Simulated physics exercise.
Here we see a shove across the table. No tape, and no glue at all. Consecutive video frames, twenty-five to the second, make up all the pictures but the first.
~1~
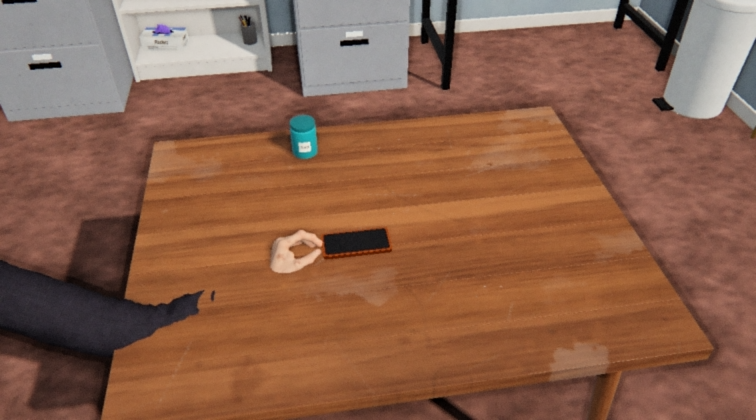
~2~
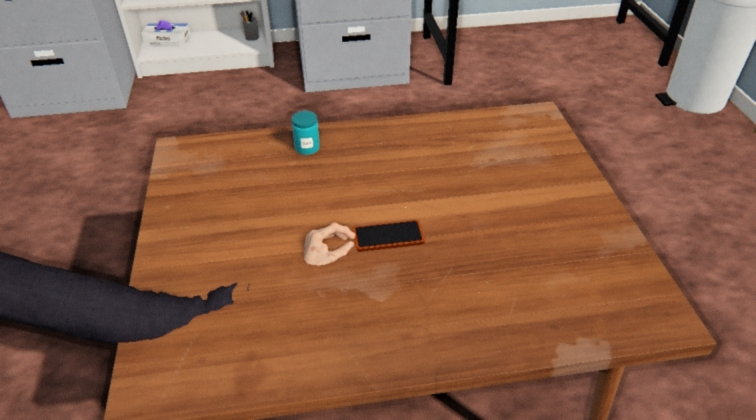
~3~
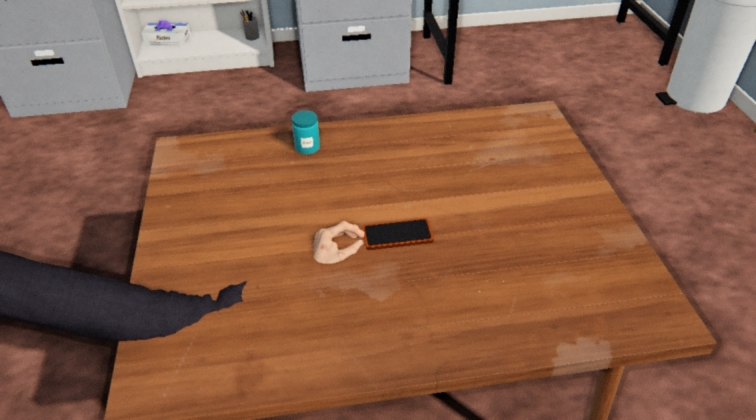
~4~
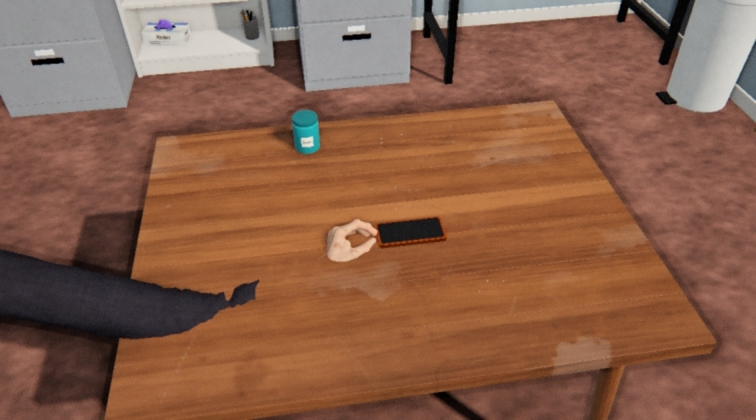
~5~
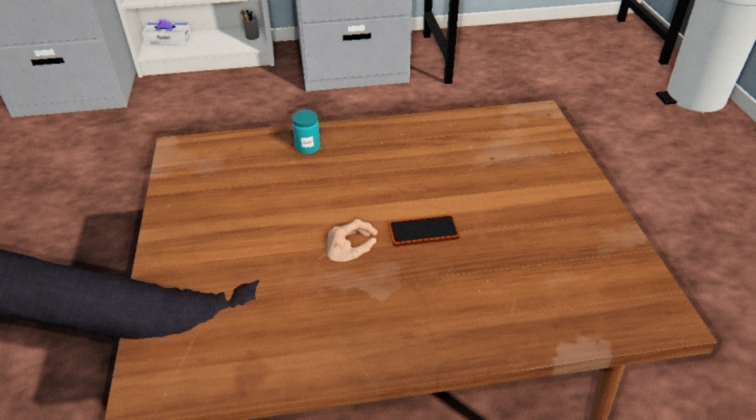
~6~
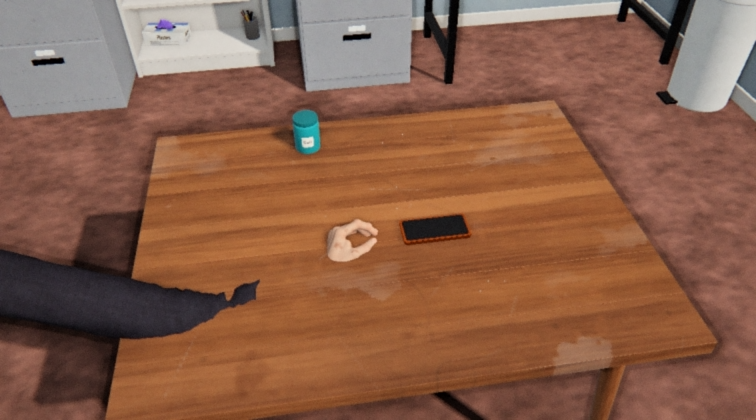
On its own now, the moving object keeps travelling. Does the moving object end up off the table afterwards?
No, it stays on the table.
Then, 0.10 s past the last view, orange phone displaced about its own width near (452, 227).
Then, 0.50 s past the last view, orange phone displaced about its own width near (457, 227).
Finally, moved from the start, orange phone. Final places as the last picture's camera would see them, orange phone near (457, 227).
